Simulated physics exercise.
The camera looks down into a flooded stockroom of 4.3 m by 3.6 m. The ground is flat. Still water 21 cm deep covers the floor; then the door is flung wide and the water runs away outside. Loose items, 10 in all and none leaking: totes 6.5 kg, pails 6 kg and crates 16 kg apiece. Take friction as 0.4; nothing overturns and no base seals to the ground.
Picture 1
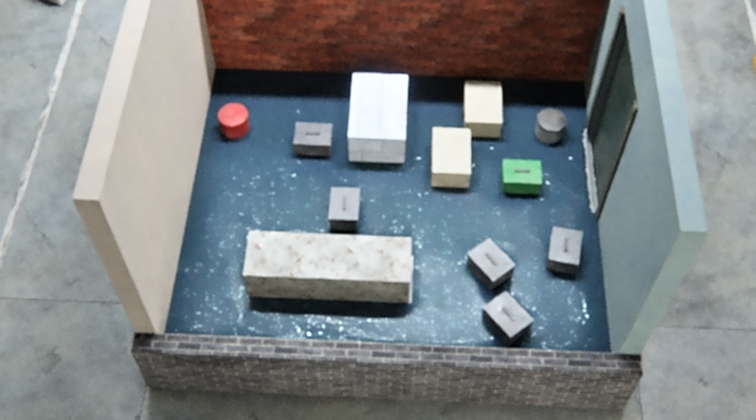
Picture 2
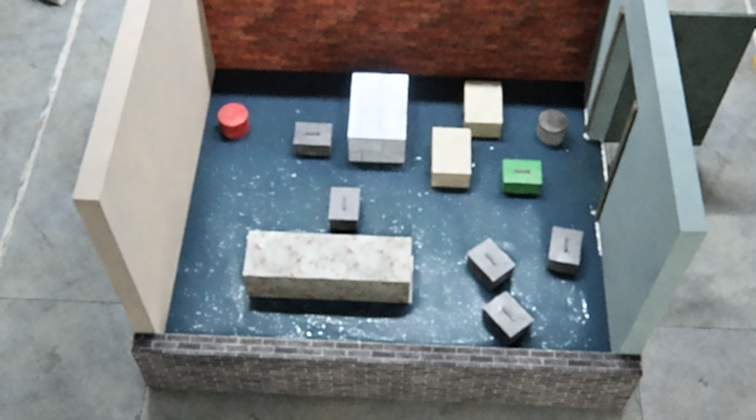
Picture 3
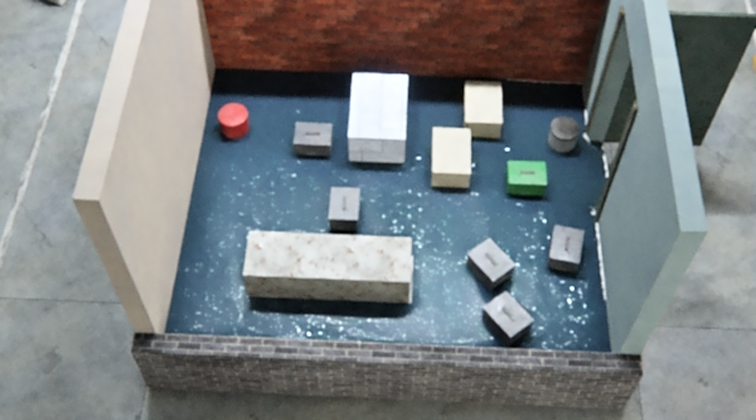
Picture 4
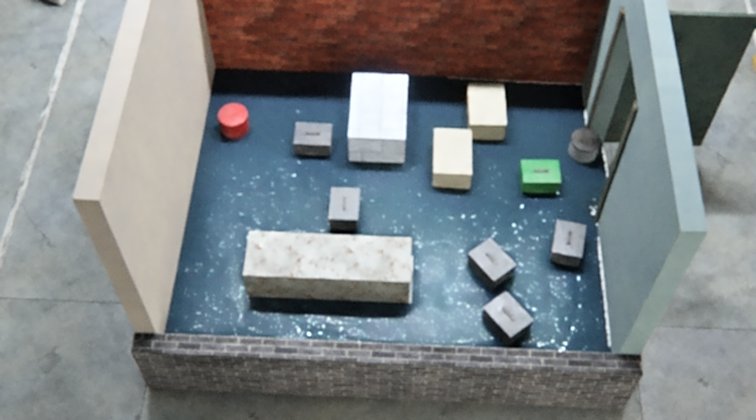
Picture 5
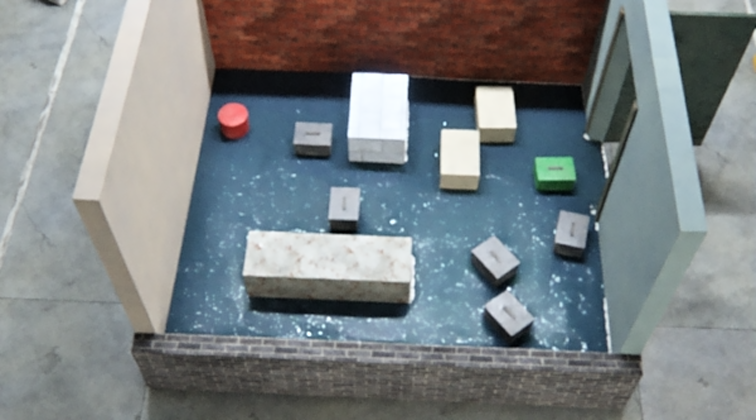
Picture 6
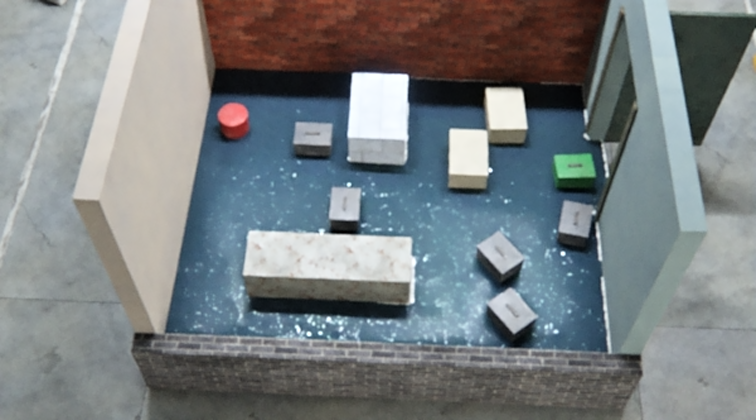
A door in the right wall swinging outward, then a grey pail drifting out and a green tote and nearby crates shifting right.
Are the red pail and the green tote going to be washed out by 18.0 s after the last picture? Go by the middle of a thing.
Red pail remains inside, green tote escapes.
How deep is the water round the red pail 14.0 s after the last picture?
Roughly 10 cm.
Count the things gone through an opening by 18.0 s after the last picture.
By then 8.
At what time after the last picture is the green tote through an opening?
Near 0.5 s.
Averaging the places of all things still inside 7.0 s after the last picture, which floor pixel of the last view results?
At about (407, 204).
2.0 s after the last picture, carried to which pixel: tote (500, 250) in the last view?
Around (527, 231).
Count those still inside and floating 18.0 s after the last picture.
I count 2.
Then, 2.0 s after the last picture the red pail is near (240, 118), 0.1 m from its start, afloat; the green tote has gone out; 3 of 10 are out; 7 afloat.
Then, 7.0 s after the last picture the red pail is near (247, 124), 0.2 m from its start, afloat; the green tote has gone out; 6 of 10 are out; 4 afloat.
Then, 14.0 s after the last picture the red pail is near (266, 132), 0.4 m from its start, afloat; the green tote has gone out; 8 of 10 are out; 2 afloat.
Then, 18.0 s after the last picture the red pail is near (271, 131), 0.4 m from its start, afloat; the green tote has gone out; 8 of 10 are out; 2 afloat.
